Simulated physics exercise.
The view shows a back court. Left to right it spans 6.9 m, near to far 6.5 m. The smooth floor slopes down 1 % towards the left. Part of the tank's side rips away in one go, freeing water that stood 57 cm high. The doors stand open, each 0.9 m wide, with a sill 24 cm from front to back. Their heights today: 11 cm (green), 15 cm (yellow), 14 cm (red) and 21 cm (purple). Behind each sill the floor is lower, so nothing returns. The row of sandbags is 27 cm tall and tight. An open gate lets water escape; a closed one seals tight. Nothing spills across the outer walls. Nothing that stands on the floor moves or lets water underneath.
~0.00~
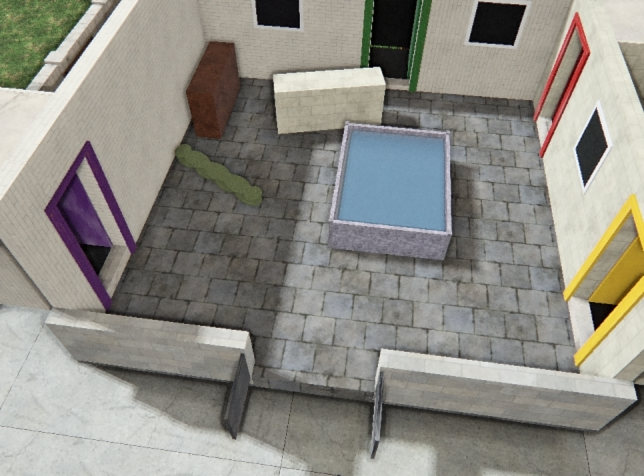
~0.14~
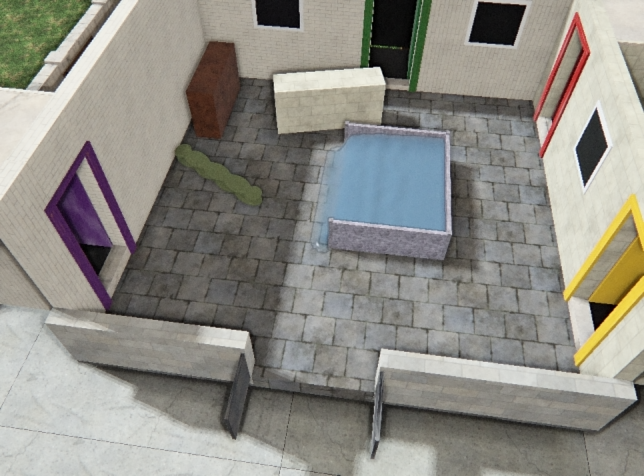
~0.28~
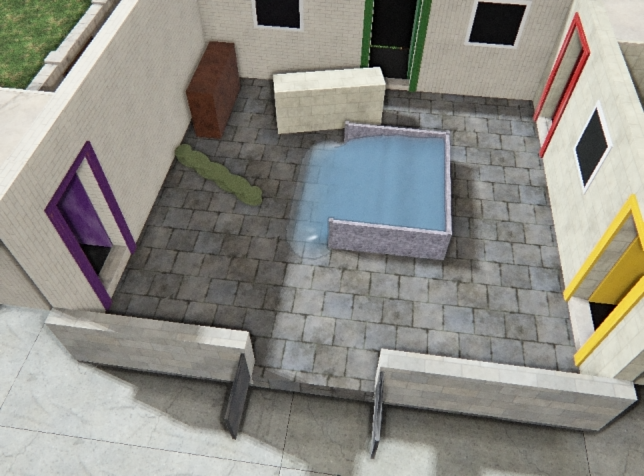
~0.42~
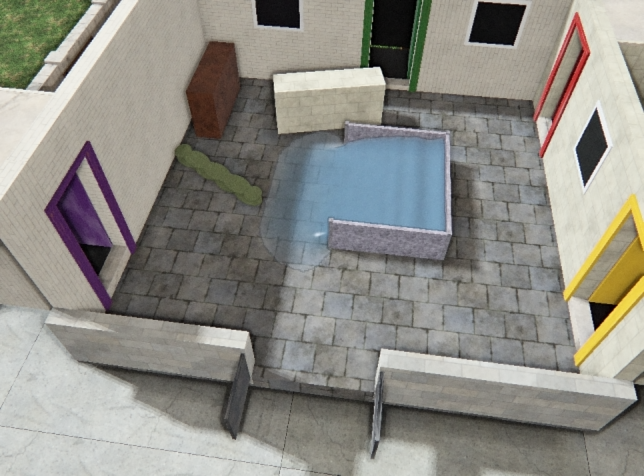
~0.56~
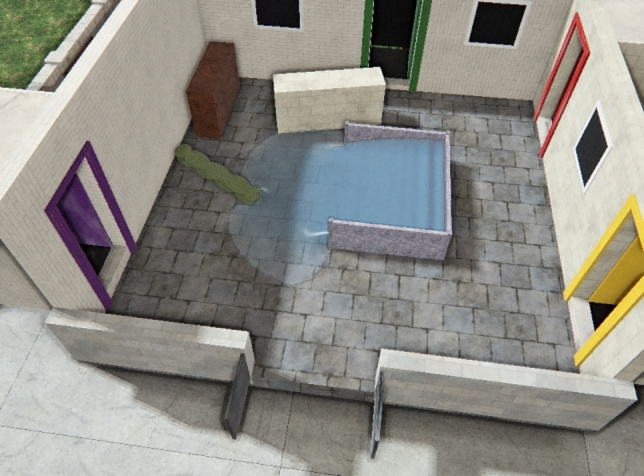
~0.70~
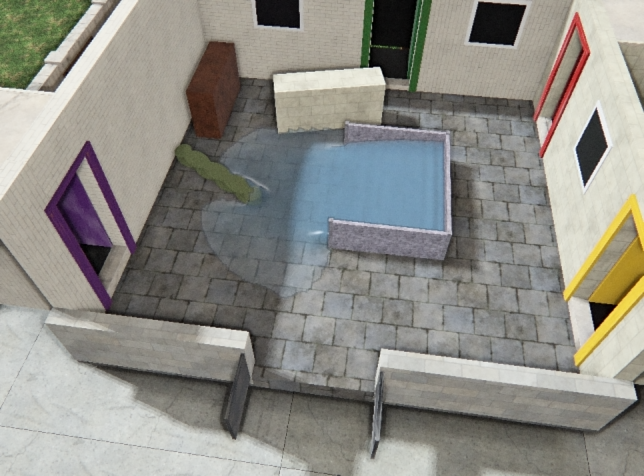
Water pouring from the open left side of a raised tank, spreading across courtyard paving and around a low green strip.
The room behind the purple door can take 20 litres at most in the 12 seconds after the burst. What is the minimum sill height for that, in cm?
It would have to be roughly 16 cm high.
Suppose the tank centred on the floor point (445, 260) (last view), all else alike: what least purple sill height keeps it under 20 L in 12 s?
Some 23 cm.
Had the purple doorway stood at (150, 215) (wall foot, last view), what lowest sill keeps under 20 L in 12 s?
About 16 cm.
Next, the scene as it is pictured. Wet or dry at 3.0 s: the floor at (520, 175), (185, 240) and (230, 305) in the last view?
In that order: Still dry, flooded, wet.
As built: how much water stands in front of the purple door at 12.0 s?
Roughly 7.5 cm deep.
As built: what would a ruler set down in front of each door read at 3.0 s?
In cm: Green 0, yellow 0, red 0, purple 17.
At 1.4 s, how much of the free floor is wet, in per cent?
About 30 per cent.
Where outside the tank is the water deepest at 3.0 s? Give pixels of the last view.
At about (212, 75).
After 1.4 s water covers 30 % of the floor, deepest (39 cm) near (183, 140); it has not reached the purple door.
After 3.0 s water covers 40 % of the floor, deepest (38 cm) near (212, 75); 17 cm at the purple door, 1 litre in over its 21 cm sill.
After 12.0 s water covers 95 % of the floor, deepest (8 cm) near (188, 128); 7 cm at the purple door, 2 litres in over its 21 cm sill.
At the purple door as built, the water arrived by 1.6 s and peaked near 23 cm at 2.2 s.
Run again over the same 12 s with other heights there, 33 litres in over 14.5 cm, 6 litres over 19.5 cm. The limit of 20 litres is kept from about 16 cm up.
